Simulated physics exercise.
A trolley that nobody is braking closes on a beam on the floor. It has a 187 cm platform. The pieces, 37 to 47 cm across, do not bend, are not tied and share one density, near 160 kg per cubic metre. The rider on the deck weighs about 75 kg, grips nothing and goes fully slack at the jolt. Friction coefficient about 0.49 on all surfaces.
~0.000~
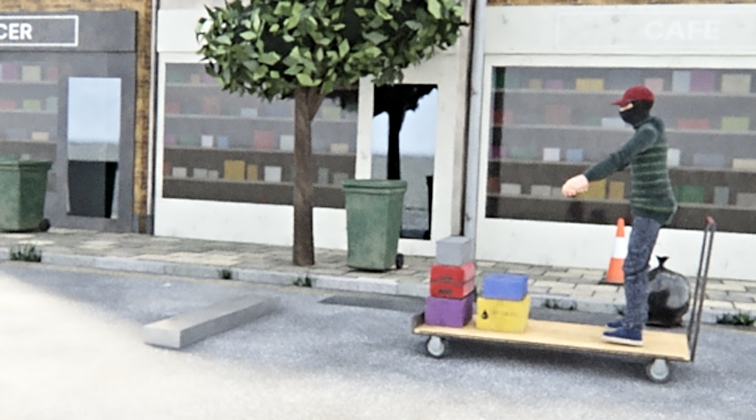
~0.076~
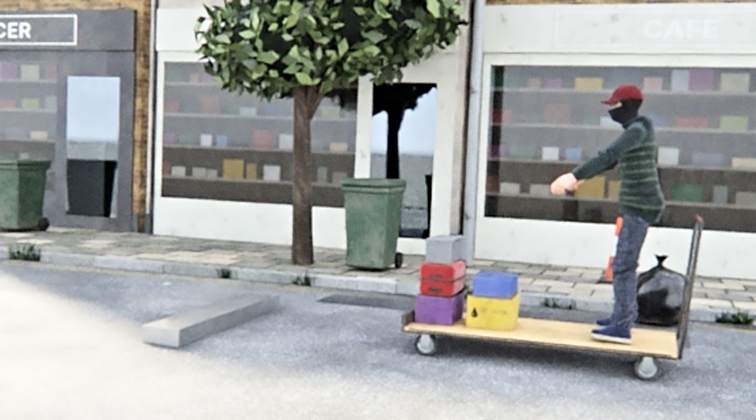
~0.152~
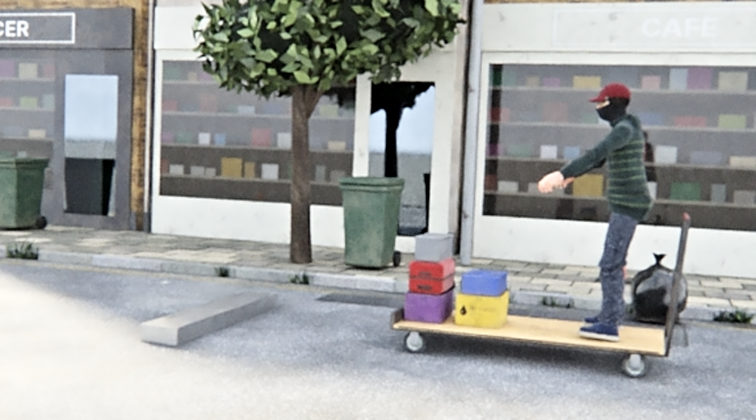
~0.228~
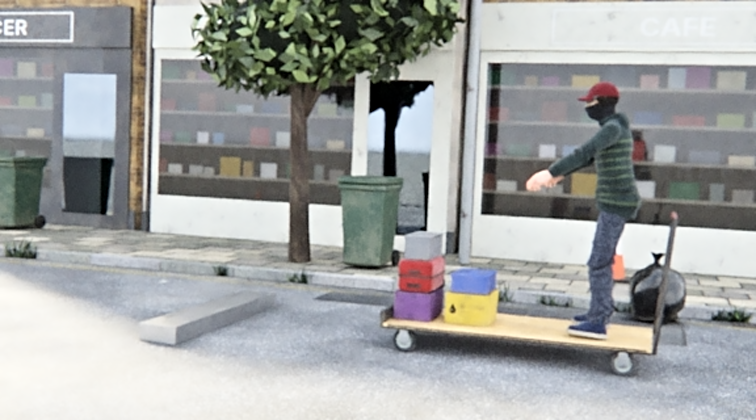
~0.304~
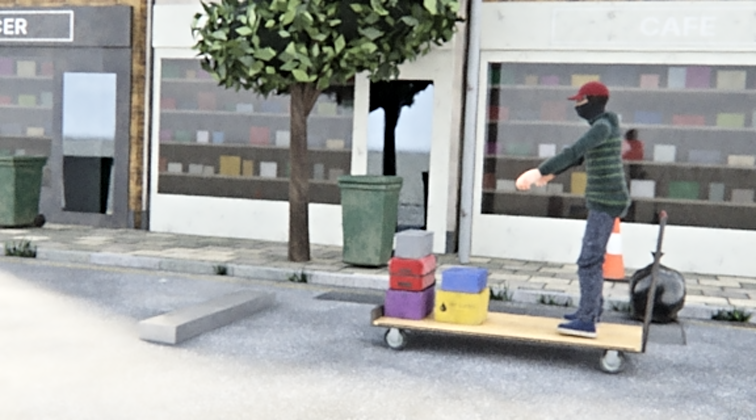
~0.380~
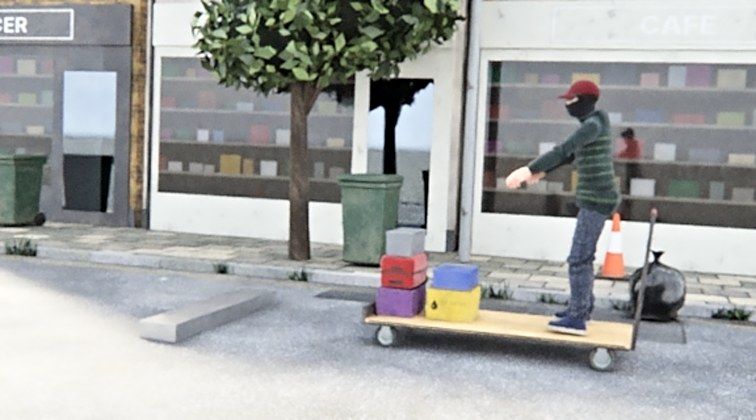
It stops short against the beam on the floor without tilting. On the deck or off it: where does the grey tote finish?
The grey tote stays on.
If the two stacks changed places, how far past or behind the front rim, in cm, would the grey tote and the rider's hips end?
Then grey 140 past, hips 130 behind.
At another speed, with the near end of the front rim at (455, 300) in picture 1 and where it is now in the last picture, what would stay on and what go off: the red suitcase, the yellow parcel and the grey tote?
Then red off, yellow on, grey off.
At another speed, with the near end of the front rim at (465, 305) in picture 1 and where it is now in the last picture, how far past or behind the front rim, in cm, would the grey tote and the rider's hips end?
Then grey 50 past, hips 110 behind.
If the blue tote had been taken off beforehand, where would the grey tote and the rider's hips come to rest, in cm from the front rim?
In that case grey 10 behind, hips 130 behind.
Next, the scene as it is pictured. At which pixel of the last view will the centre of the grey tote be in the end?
Near (236, 230).
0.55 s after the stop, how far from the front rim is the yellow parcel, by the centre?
About 50 cm behind the rim.
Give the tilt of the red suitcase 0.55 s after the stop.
Roughly 0° from upright.
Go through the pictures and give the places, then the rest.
Grey tote (455, 251), hips (653, 205), rim corner (413, 329); 168 cm still to roll, in the first frame.
Grey tote (445, 249), hips (642, 203), rim corner (403, 327); 161 cm still to roll, in the second frame.
Grey tote (434, 247), hips (629, 201), rim corner (392, 324); 154 cm still to roll, in the third frame.
Grey tote (424, 246), hips (618, 200), rim corner (381, 323); 147 cm still to roll, in the fourth frame.
Grey tote (415, 244), hips (608, 199), rim corner (372, 321); 140 cm still to roll, in the fifth frame.
Grey tote (406, 242), hips (598, 197), rim corner (363, 319); 133 cm still to roll. Speed about 0.9 m/s, in the sixth frame.
The wheels strike at 1.84 s.
After 2.39 s the grey tote is 10 cm behind the rim, tilted 0°, near (236, 230) in the last picture's view.
After 2.84 s the grey tote is 10 cm behind the rim, tilted 0°, near (236, 230) in the last picture's view.
Final state at 3.3 s, nothing is past the rim; behind it, yellow parcel, blue tote, grey tote, purple carton, red suitcase and the rider's hips.
